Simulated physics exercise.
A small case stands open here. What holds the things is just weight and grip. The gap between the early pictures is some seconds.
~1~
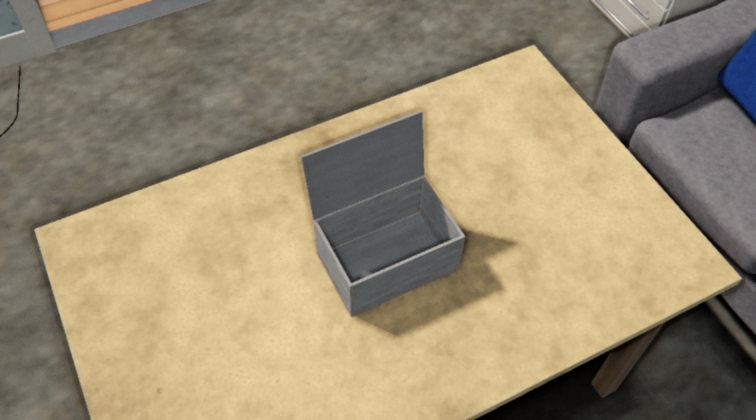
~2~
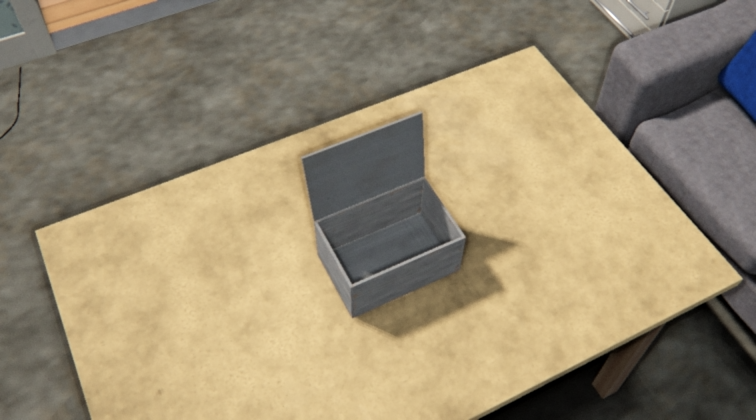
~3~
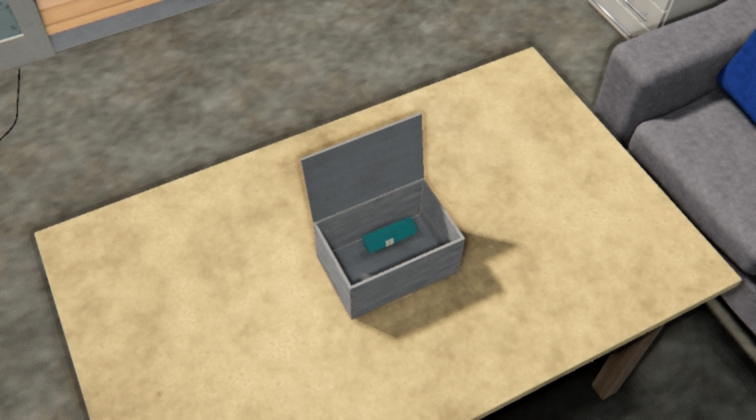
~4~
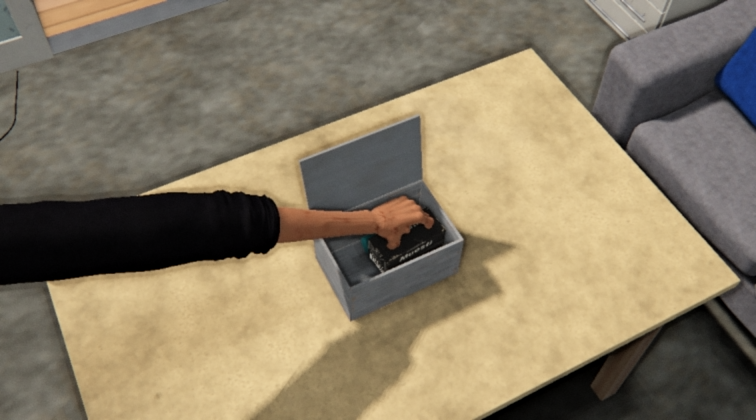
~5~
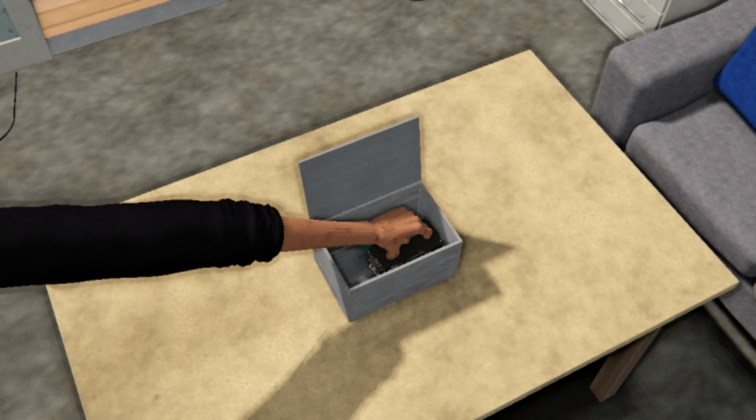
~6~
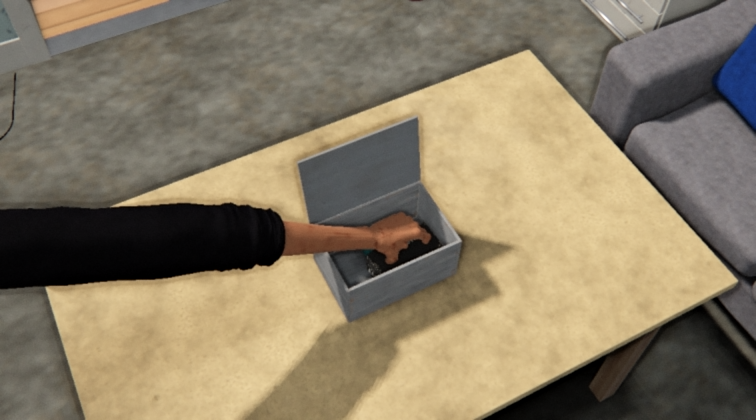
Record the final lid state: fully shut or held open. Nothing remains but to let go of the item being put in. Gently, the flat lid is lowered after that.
Oh look, the lid finishes down.
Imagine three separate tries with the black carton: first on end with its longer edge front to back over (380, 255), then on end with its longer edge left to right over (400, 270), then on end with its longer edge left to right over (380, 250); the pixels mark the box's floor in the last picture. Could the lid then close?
Try 1: Lid stays raised; try 2: Lid stays raised; try 3: Lid stays raised.
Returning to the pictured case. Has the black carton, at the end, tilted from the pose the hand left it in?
By the end the black carton has kept its angle.
Then, 1.20 s on from there, lid starting down.
Then, 1.60 s on from there, lid 58° above the rim.
Then, 1.90 s on from there, lid 31° above the rim.
Then, 2.10 s on from there, lid 10° above the rim.
In the end, lid shut; both unmoved. At the end, from the last picture's camera, black carton near (404, 257).
